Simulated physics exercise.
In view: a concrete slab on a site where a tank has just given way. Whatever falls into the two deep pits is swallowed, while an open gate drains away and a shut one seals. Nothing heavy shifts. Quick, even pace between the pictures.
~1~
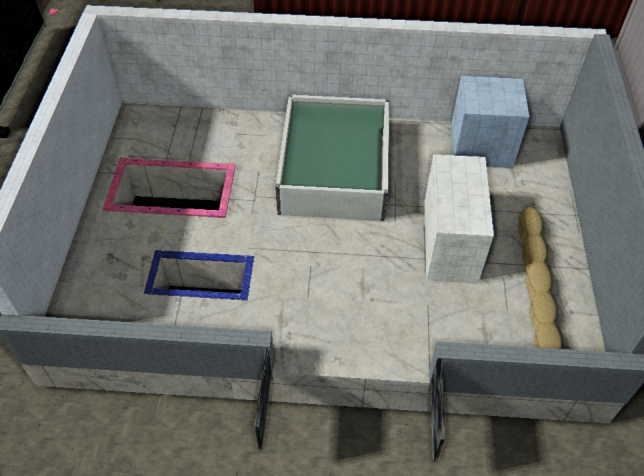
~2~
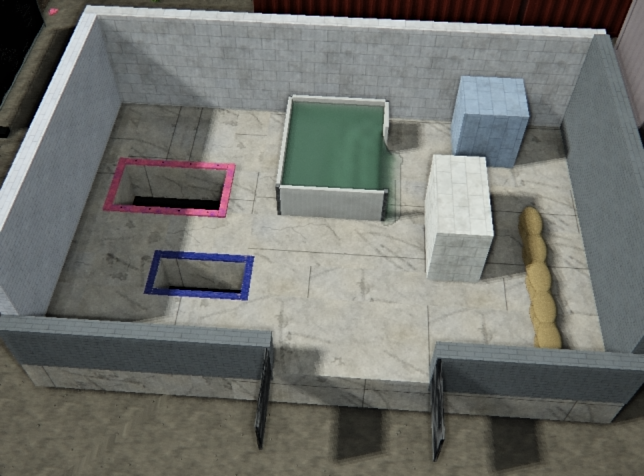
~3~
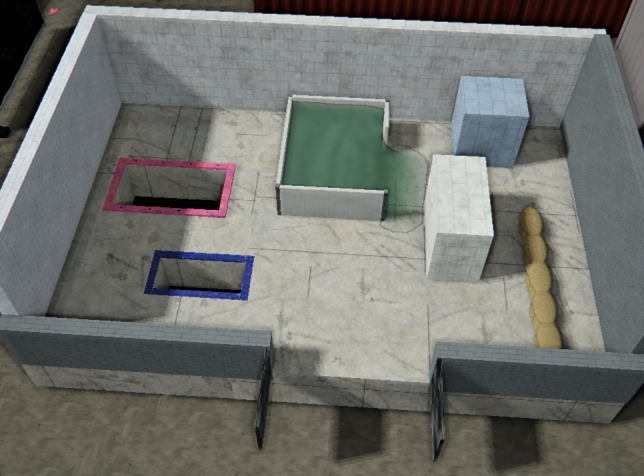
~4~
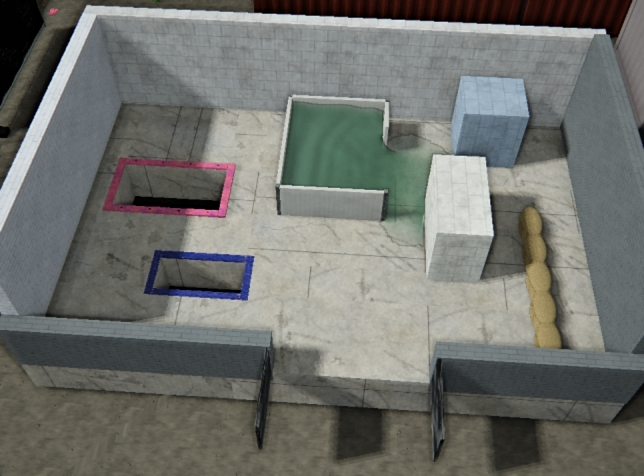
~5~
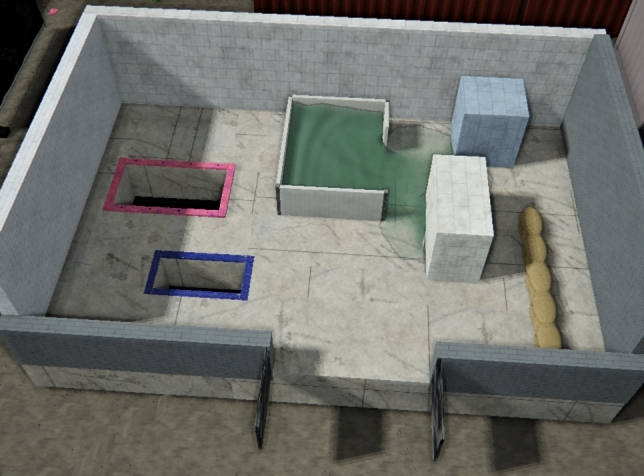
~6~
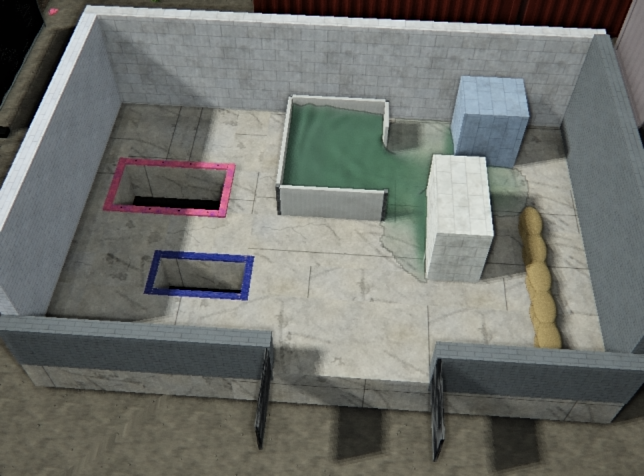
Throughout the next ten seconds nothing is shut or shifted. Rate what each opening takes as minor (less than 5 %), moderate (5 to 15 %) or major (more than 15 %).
The gate - major, the blue pit - minor, the pink pit - minor.
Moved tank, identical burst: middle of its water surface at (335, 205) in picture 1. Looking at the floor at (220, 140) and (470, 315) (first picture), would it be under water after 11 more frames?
Looking at the two spots in order, the first is bone-dry and the second is waterlogged.
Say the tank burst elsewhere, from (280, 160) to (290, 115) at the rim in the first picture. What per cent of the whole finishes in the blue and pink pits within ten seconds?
Result - blue: 8 %; pink: 40 %.
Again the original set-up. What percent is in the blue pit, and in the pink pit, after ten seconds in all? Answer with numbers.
2 in a hundred, then 0 in a hundred.
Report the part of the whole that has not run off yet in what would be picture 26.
About 92 %.
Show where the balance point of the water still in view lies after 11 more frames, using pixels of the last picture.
The centre of mass sits at about (417, 189).
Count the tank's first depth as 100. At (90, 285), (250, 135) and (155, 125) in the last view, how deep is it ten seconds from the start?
My figures are about 2, 2 and 6 percent.
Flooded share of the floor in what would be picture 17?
It comes to roughly 40 in a hundred.
A moment on, water covers 25 % of the floor; the gate 0 %, the blue pit 0 %, the pink pit 0 %.
Next, water covers 40 % of the floor; the gate 2 %, the blue pit 0 %, the pink pit 0 %.
Then, water covers 45 % of the floor; the gate 8 %, the blue pit 0 %, the pink pit 0 %.
Later, water covers 55 % of the floor; the gate 13 %, the blue pit 0 %, the pink pit 0 %.
In the end, water covers 75 % of the floor; the gate 17 %, the blue pit 2 %, the pink pit 0 %.
